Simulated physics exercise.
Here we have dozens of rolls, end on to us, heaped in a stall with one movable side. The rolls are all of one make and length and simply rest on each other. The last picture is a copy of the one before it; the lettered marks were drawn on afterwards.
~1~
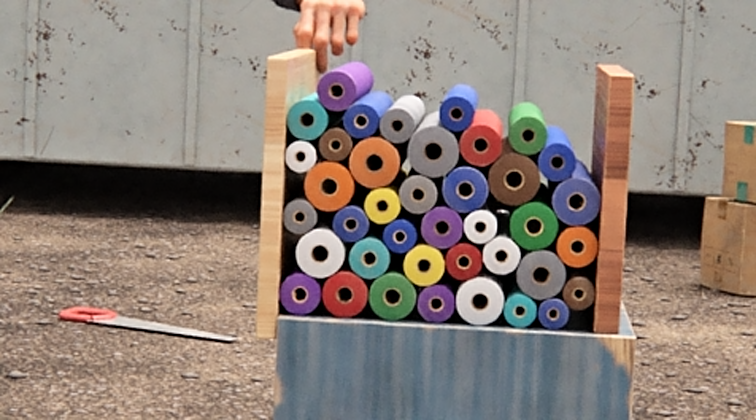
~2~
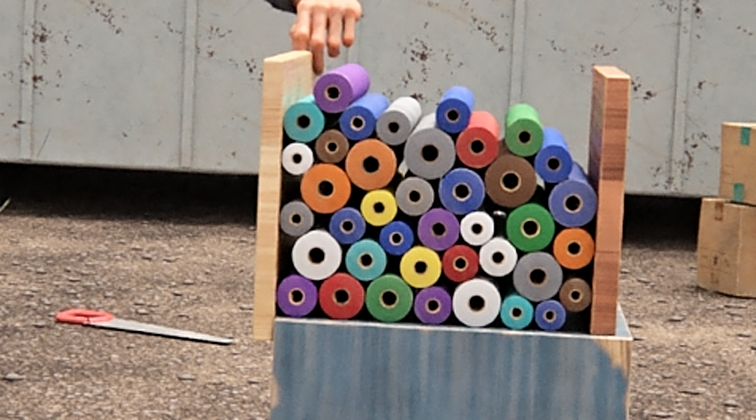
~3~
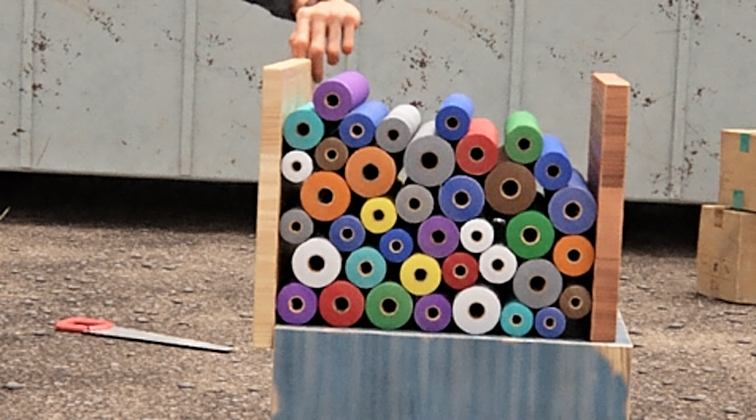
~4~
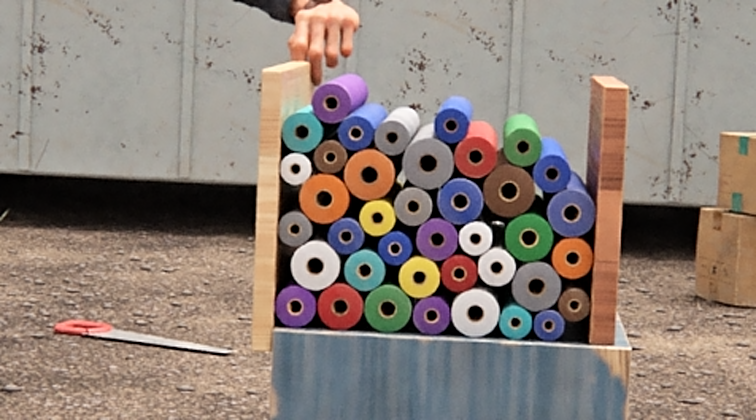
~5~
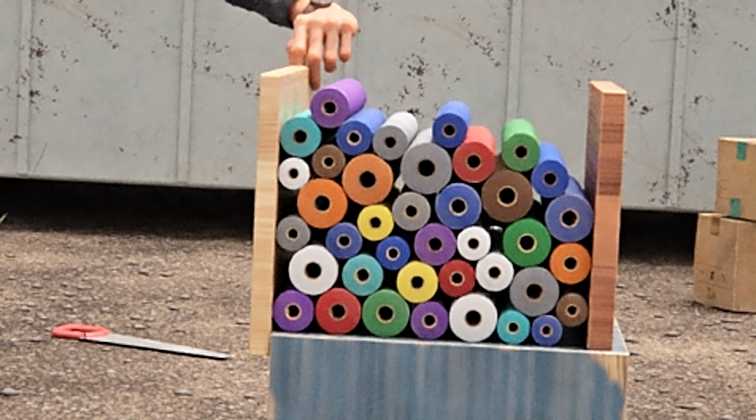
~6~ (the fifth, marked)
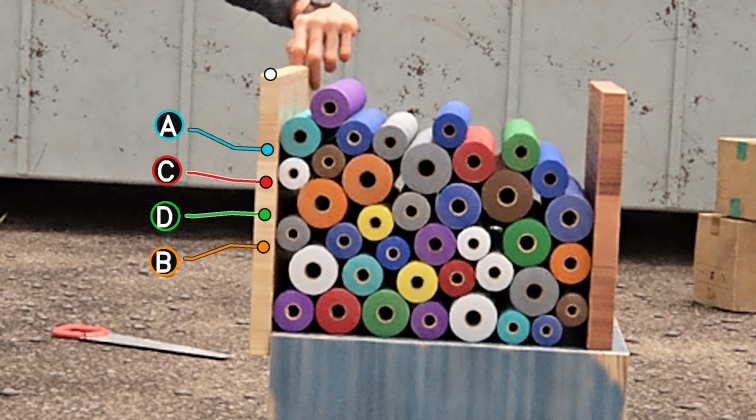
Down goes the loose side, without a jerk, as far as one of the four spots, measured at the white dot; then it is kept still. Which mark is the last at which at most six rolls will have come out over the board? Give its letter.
At most to B.
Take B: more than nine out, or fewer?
It loses fewer than nine.
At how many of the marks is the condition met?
The number is four.
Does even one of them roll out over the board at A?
At A: No.
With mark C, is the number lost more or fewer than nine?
Fewer than nine.
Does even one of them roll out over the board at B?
At B: Yes.
On the marked copy, A at (268, 149); B at (264, 247); C at (266, 183); D at (265, 215); the white dot at (271, 75).
Following B. Soon after the start, top of the board (278, 152).
Later, top of the board (275, 238).
In the end, top of the board (274, 246), five out over the board.
As for the rest, A none out over the board; C none out over the board; D four out over the board.
